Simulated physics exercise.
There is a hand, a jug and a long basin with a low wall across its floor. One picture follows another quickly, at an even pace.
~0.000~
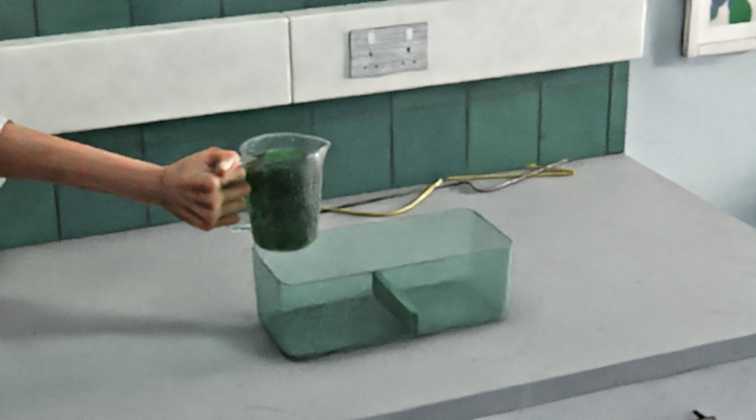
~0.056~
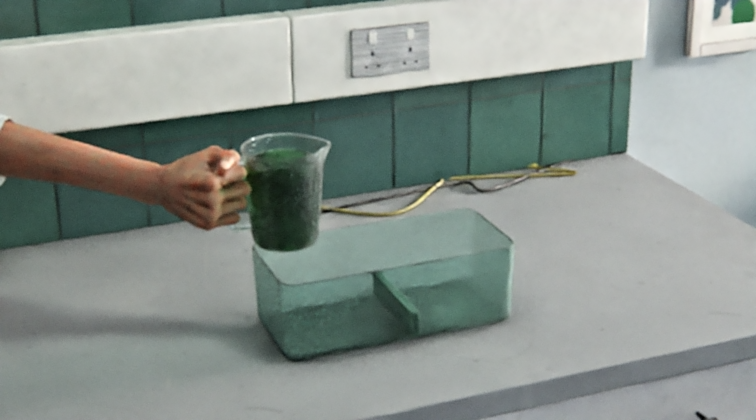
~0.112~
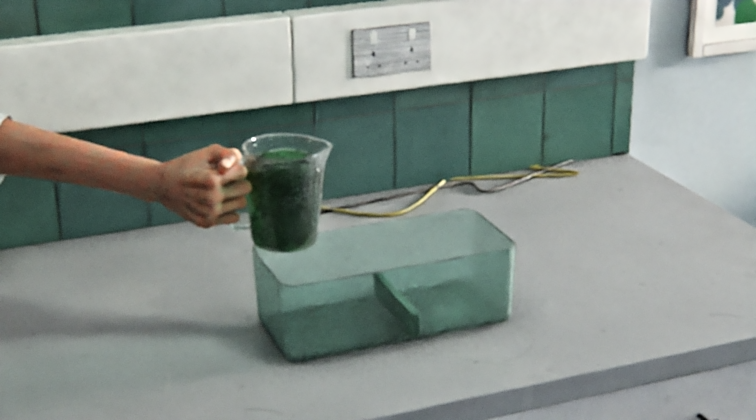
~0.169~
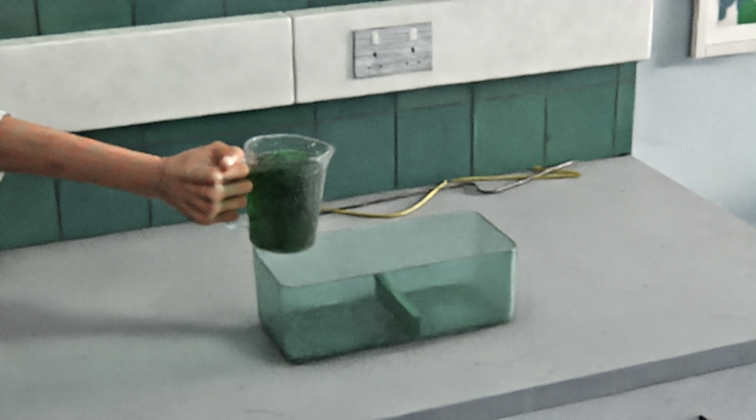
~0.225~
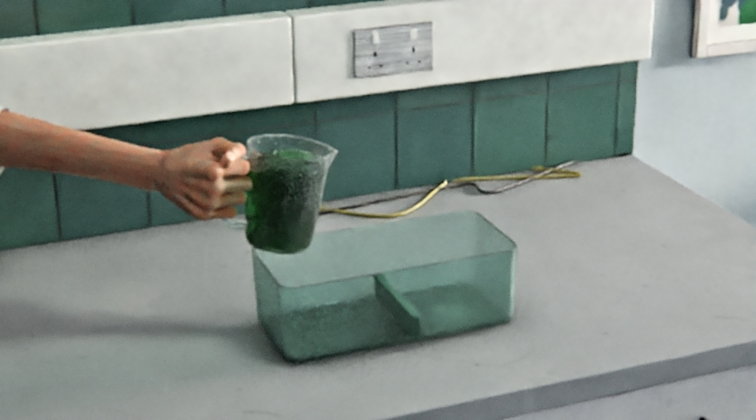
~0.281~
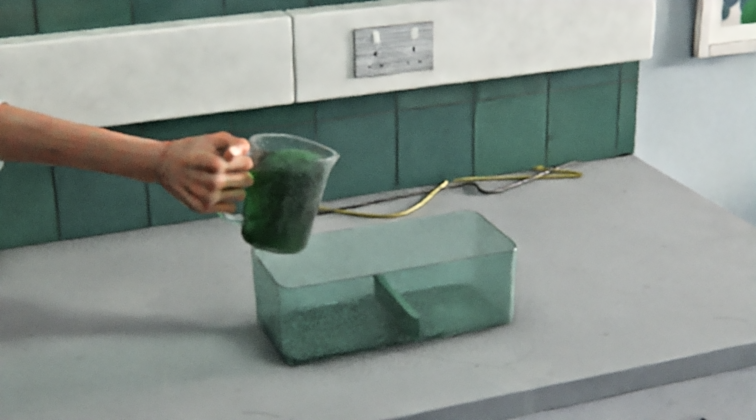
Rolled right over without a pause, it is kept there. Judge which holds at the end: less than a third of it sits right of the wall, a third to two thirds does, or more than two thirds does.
Less than a third sits right of the wall.
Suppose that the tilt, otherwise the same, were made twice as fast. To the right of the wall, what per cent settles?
Something like 15 in a hundred.
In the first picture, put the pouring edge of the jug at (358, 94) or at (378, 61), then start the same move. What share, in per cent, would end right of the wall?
About 90 per cent, then about 85 per cent.
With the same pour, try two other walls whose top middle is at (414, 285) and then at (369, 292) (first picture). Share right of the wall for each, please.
The first gives 5 %, the second 70 %.
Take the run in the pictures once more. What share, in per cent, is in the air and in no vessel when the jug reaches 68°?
Share: Approx. 15 %.
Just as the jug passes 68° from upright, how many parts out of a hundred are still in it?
Amount still in: Approx. 80 %.
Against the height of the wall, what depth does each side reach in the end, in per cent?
Left 60 %, right 20 %.
Then, 0.71 s in, the tilt is 68° and 79 per cent is still to pour, 5 is left of the wall and 3 right of it.
Then, 1.03 s in, the tilt is 102° and 25 per cent is still to pour, 46 is left of the wall and 19 right of it.
Then, 1.36 s in, the tilt is 108° and 1 per cent is still to pour, 76 is left of the wall and 21 right of it.
Then, 1.72 s in, the tilt is 108° and 0 per cent is still to pour, 75 is left of the wall and 23 right of it.
Finally, 75 per cent lies left of the wall, 24 right of it and 1 outside.
